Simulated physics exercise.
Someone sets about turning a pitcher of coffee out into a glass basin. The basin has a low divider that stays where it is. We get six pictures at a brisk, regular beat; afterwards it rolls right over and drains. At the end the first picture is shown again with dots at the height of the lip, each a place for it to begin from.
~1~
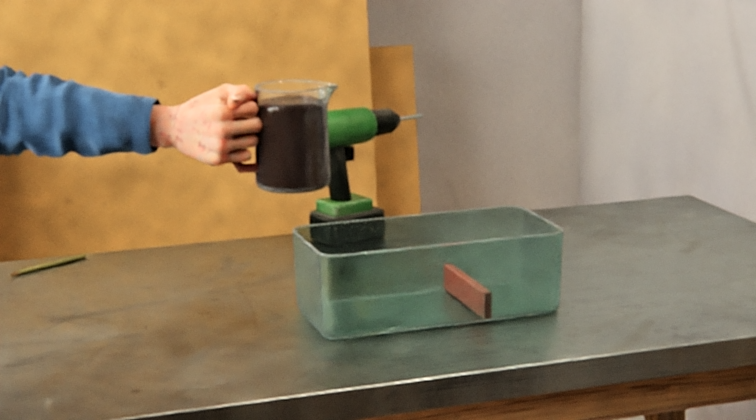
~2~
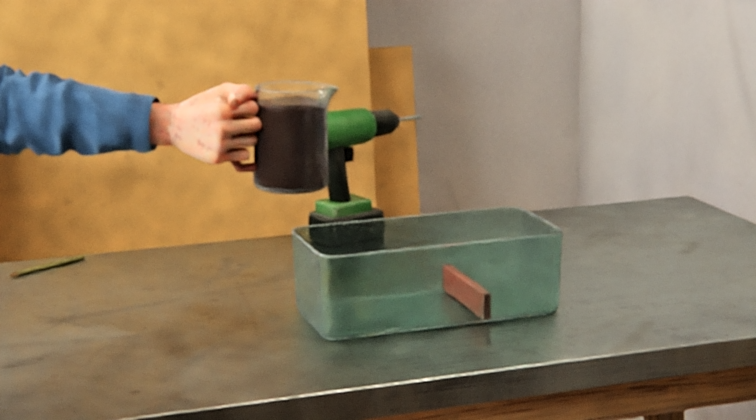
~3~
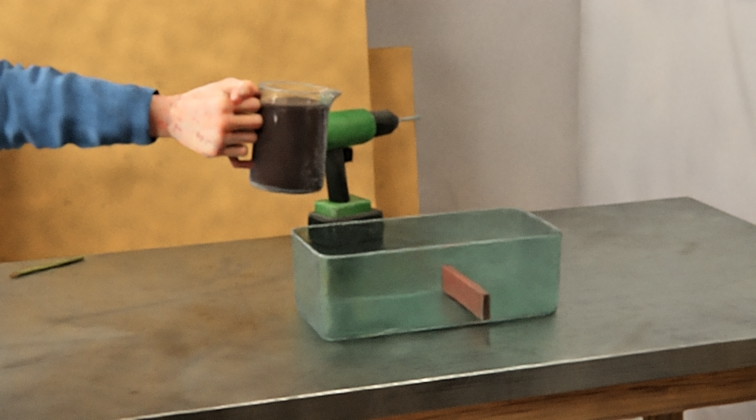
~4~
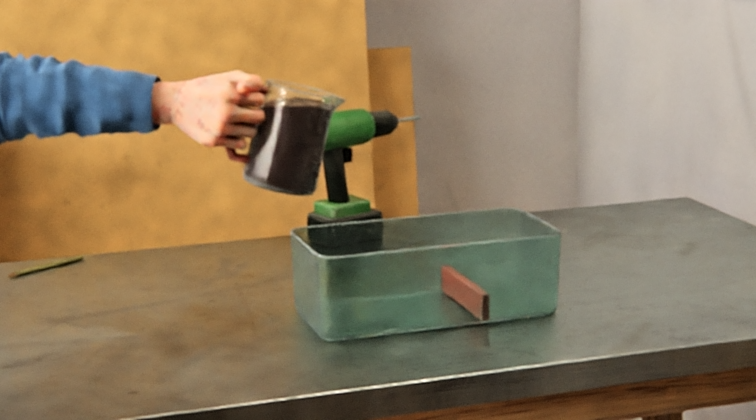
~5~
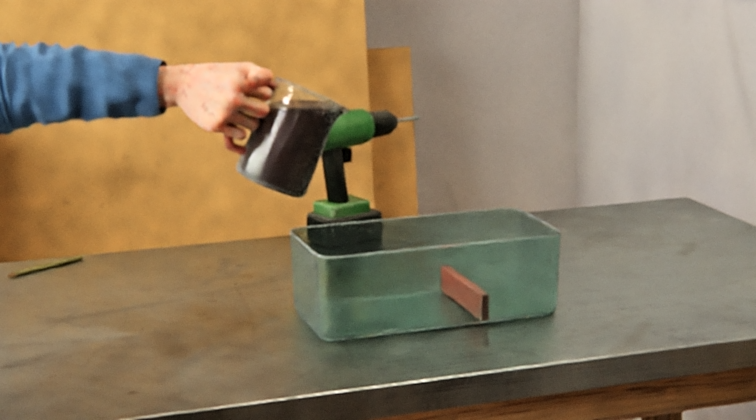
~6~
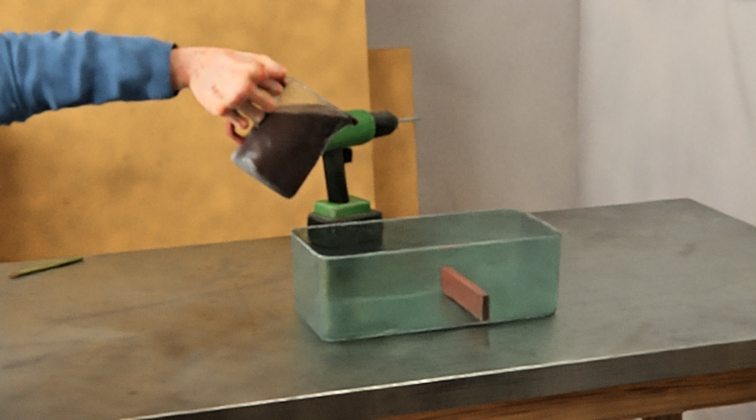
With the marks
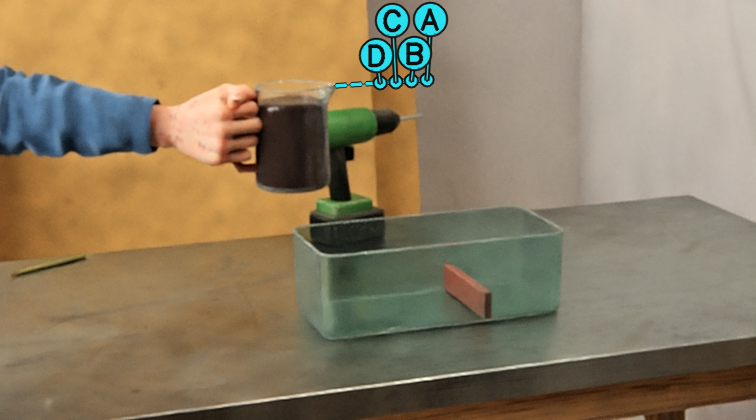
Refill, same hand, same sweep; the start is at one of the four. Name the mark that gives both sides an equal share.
B beats the others.
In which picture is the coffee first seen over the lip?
Picture 6.
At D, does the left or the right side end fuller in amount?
The left one.
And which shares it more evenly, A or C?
That would be A.
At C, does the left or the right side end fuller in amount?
The left side.
In cyan, A at (426, 79); B at (411, 80); C at (395, 81); D at (380, 82).
If A is chosen, about 24 % ends left of the wall and 74 % right of it.
If B is chosen, about 55 % ends left of the wall and 44 % right of it.
If C is chosen, about 82 % ends left of the wall and 11 % right of it; 7 % is lost outside.
If D is chosen, about 89 % ends left of the wall and 6 % right of it; 4 % is lost outside.
